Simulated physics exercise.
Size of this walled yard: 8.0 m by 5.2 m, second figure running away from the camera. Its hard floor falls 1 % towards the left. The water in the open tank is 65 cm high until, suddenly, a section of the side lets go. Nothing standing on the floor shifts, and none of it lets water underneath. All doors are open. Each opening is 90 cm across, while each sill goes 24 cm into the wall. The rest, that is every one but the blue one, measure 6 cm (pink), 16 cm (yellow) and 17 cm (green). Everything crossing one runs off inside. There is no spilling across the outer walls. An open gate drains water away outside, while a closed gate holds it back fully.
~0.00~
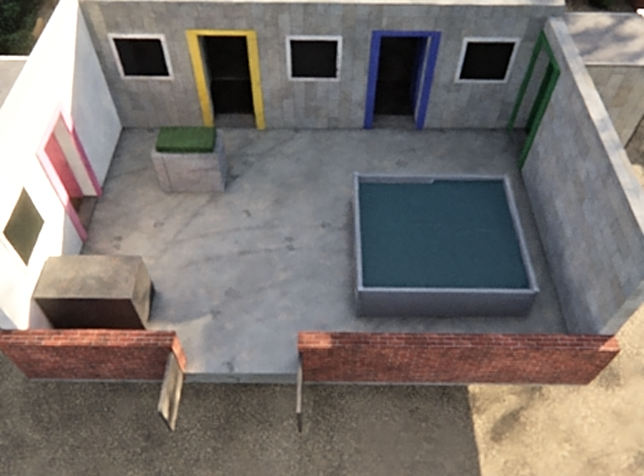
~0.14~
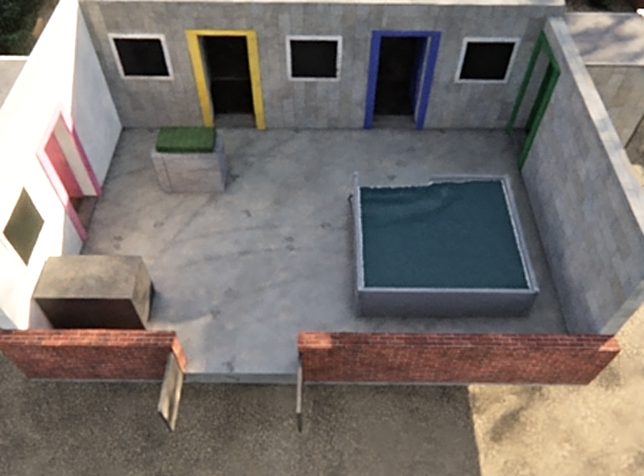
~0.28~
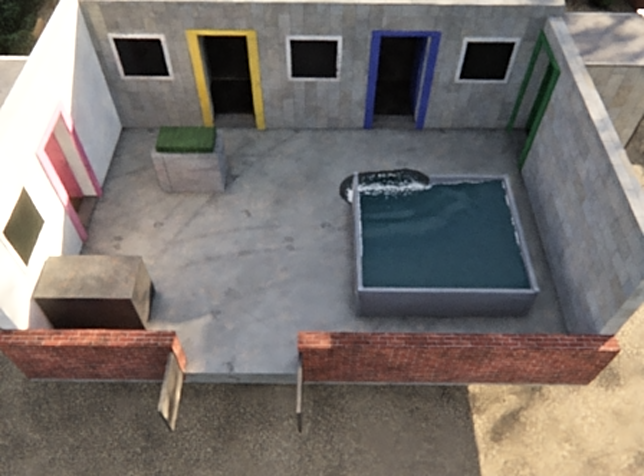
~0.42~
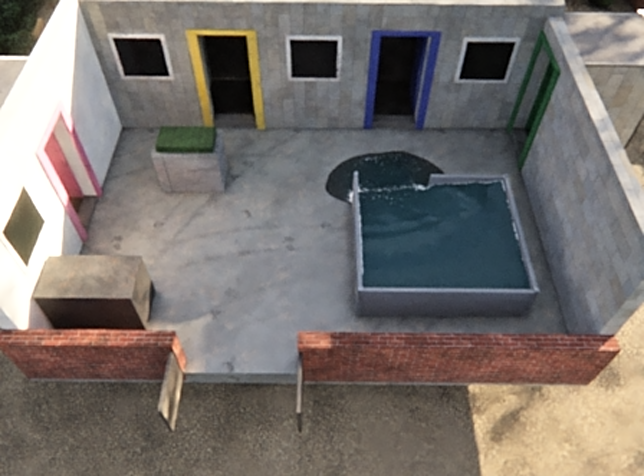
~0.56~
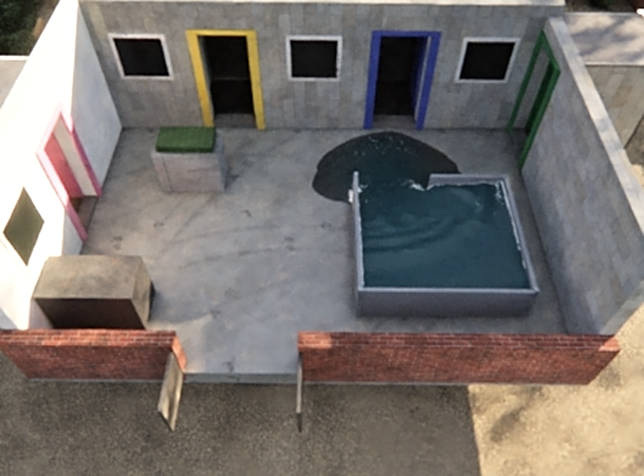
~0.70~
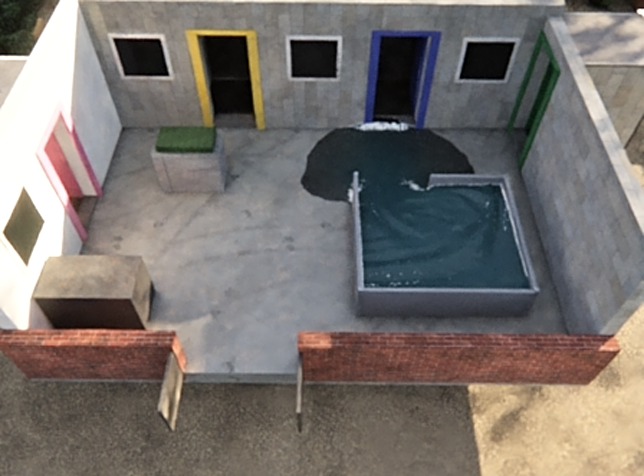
The footage shows a walled yard with coloured doorways and an open tank of dark water, whose far side gives way; water pours through the gap and spreads across the grey floor toward the back wall, near the blue doorway.
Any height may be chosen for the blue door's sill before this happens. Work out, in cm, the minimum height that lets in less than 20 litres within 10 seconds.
I would say 35 cm.
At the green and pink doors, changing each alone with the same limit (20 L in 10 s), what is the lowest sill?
About 17 cm at green and 6.5 cm at pink.
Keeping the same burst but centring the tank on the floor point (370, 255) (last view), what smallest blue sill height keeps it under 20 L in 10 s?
Roughly 19 cm is needed.
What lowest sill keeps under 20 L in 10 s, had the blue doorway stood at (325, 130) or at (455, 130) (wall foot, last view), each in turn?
28 and 13.0 cm.
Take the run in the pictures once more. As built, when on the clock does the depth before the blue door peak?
1.8 s.
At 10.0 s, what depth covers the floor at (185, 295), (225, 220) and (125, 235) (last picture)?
Roughly 3, then 5, then 9 cm.
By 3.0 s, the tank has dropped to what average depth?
It averages near 33 cm.
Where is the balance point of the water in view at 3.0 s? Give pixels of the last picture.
The centre of all the water is around (383, 208).
After 1.4 s water covers 20 % of the floor, deepest (40 cm) near (370, 198); 35 cm at the blue door, 81 litres in over its 14 cm sill.
After 3.0 s water covers 35 % of the floor, deepest (33 cm) near (113, 156); 31 cm at the blue door, 311 litres in over its 14 cm sill.
After 10.0 s water covers 95 % of the floor, deepest (16 cm) near (84, 243); 10 cm at the blue door, 445 litres in over its 14 cm sill.
At the blue door as built, the water arrived by 0.7 s and peaked near 39 cm at 1.8 s.
Run again over the same 10 s with other heights there, 38 litres in over 32 cm, 0 litres over 43 cm. The limit of 20 litres is kept from about 35 cm up.
